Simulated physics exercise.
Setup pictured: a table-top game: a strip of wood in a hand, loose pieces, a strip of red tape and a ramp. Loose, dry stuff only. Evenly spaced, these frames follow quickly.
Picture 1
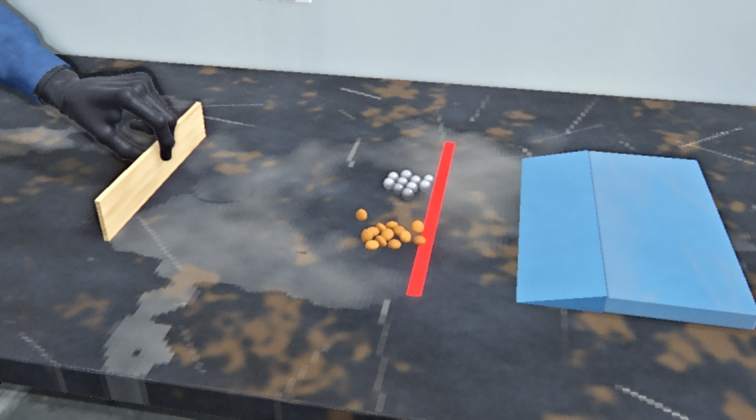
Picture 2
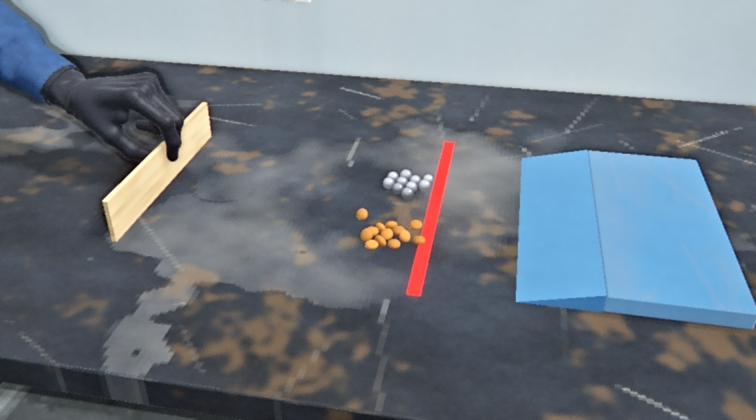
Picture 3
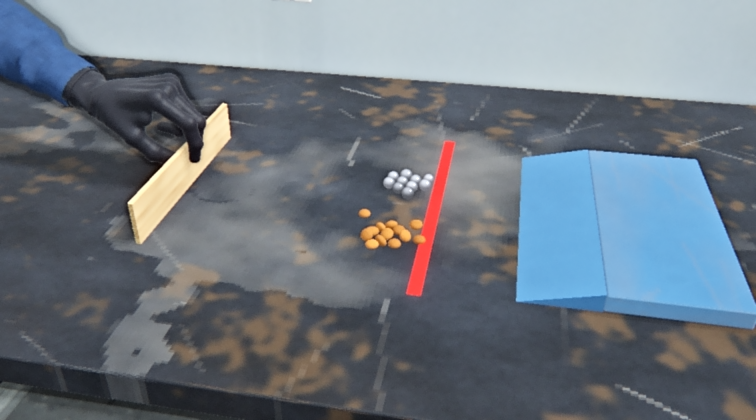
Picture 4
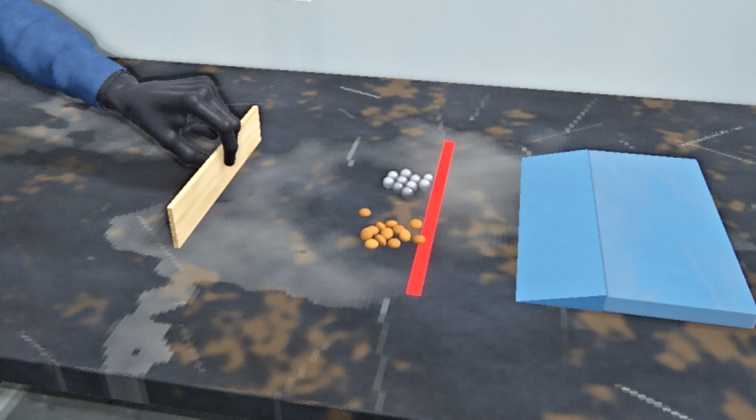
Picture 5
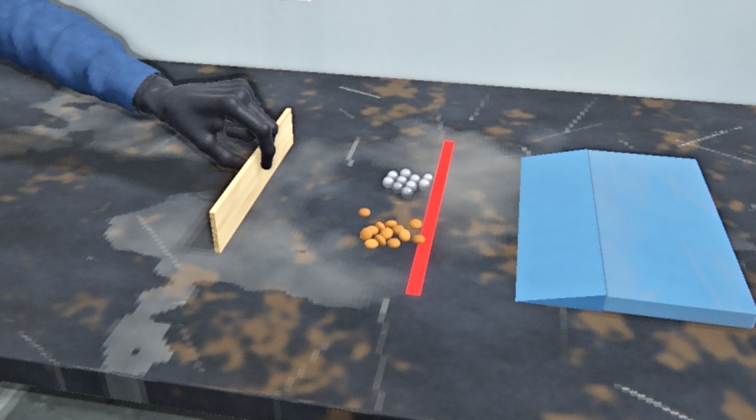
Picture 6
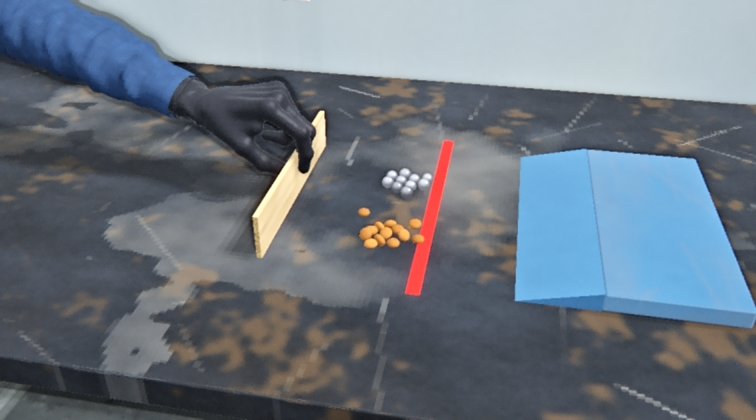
A black-gloved hand in a blue sleeve holds an upright strip of pale wood at the left of a dark, mottled tabletop, seen from above at an angle. Silvery balls sit behind a cluster of orange-brown bits near the middle, beside a red strip, with a blue ramp at right. The hand slides the wood rightward, closing on the still pieces without touching them, while the camera stays practically steady.
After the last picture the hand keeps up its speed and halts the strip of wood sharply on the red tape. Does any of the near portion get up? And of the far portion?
The near portion will fail to get any pieces up. The far portion will succeed in part at least.
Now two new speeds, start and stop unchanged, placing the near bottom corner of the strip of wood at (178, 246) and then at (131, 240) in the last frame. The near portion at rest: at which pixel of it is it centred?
I'd put it around (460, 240) on the first run and around (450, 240) on the second.
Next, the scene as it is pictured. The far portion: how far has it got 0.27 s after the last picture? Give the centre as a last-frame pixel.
(485, 190) or so.
Then, 0.12 s later than the last frame, strip of wood still moving, near (374, 165); near portion every one short of the ramp; far portion every one short of the ramp.
Then, 0.27 s later than the last frame, strip of wood stopped at the red tape; near portion every one short of the ramp; far portion every one short of the ramp.
Then, 0.55 s later than the last frame, strip of wood stopped at the red tape; near portion about a tenth on the ramp, almost all short of the ramp; far portion roughly half past the top, roughly half on the ramp.
When it is over, strip of wood stopped at the red tape; near portion not one past the top, about a tenth on the ramp, almost all short of the ramp; far portion almost all past the top, about a tenth short of the ramp.
